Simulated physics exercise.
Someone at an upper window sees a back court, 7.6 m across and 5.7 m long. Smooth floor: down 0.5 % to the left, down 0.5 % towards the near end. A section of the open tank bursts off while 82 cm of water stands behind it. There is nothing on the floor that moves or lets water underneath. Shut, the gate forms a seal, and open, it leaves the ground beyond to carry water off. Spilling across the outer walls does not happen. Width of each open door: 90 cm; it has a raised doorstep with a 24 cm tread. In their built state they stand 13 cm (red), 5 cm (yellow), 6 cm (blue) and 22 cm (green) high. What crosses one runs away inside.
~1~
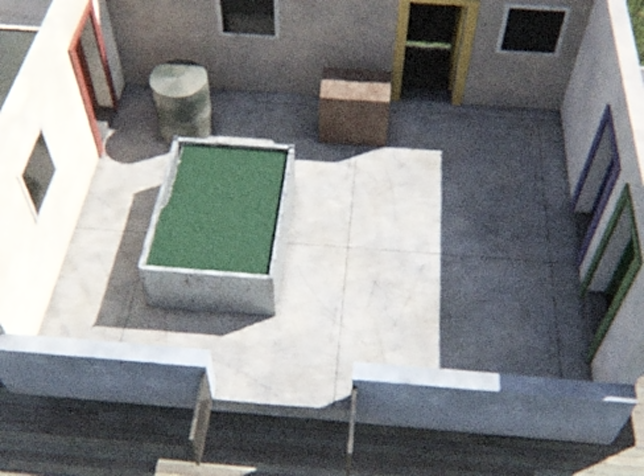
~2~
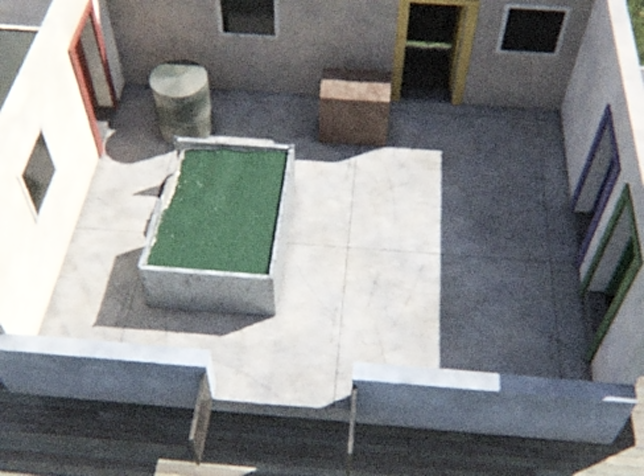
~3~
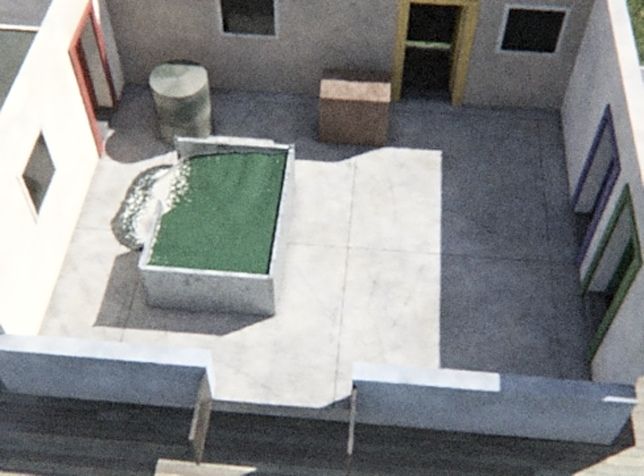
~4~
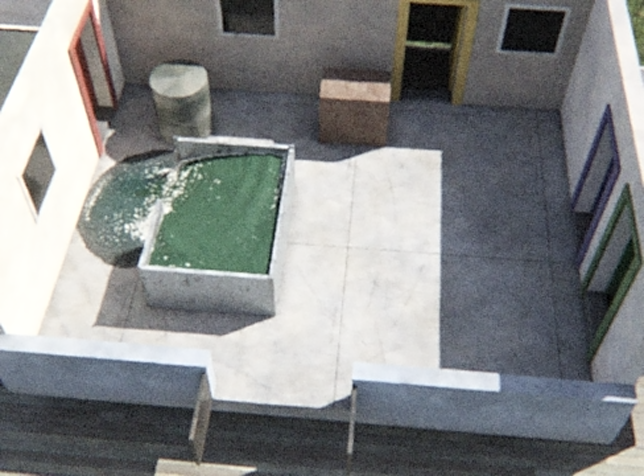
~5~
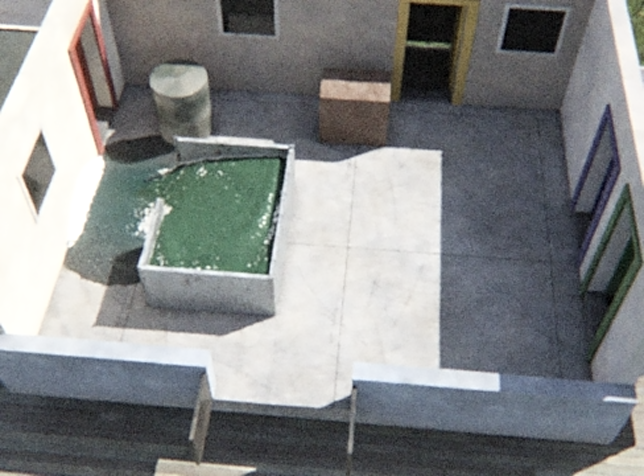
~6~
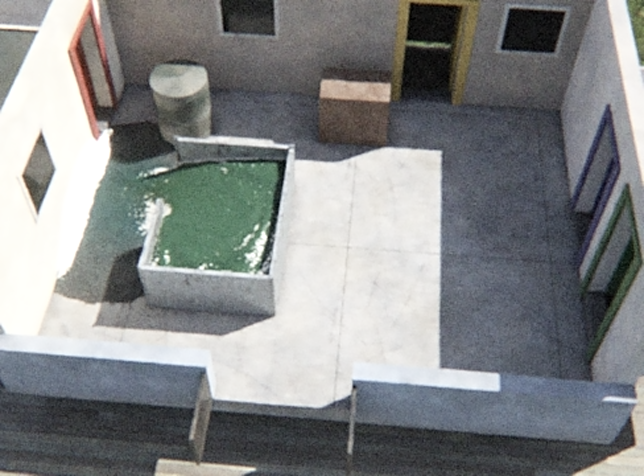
A white-walled open tank of green water stands left of centre in a pale, walled court seen from high above by a still camera. A grey-green drum and a brown box sit behind it, with a red doorway at left, a yellow one at back, and blue and green ones at right. The tank's left side breaks open, and water gushes out foaming, fans across the floor and reaches the left wall and red doorway.
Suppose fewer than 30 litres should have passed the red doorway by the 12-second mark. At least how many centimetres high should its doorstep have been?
I would say at least 25 cm.
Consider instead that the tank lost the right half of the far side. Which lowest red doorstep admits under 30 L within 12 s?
Some 14.0 cm.
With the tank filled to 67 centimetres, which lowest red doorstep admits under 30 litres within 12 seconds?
It would take a step of about 20 cm.
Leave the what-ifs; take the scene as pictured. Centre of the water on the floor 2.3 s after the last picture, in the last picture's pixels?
Look at about (177, 217) in the last view.
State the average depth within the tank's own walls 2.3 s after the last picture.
About 32 cm.
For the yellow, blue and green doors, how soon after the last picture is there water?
The yellow door at 2.4 seconds, the blue door at 4.5 seconds, the green door at 4.5 seconds.
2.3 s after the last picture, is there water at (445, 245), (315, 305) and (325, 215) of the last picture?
One by one: Clear, clear, clear.
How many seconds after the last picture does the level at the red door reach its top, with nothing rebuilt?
Peak time: Around 1.0 s.
Then, 0.7 s after the last picture water covers 15 % of the floor, deepest (57 cm) near (98, 196); 26 cm at the red door, 8 litres in over its 13 cm doorstep.
Then, 2.3 s after the last picture water covers 40 % of the floor, deepest (39 cm) near (122, 93); 23 cm at the red door, 70 litres in over its 13 cm doorstep.
Then, 11.3 s after the last picture water covers 100 % of the floor, deepest (11 cm) near (27, 366); 9 cm at the red door, 202 litres in over its 13 cm doorstep.
At the red door as built, the water peaked near 26 cm, 0.9 s after the last picture.
Run again over the same 12 s with other heights there, 50 litres in over 22.5 cm, 7 litres over 30 cm. The limit of 30 litres is kept from about 25 cm up.
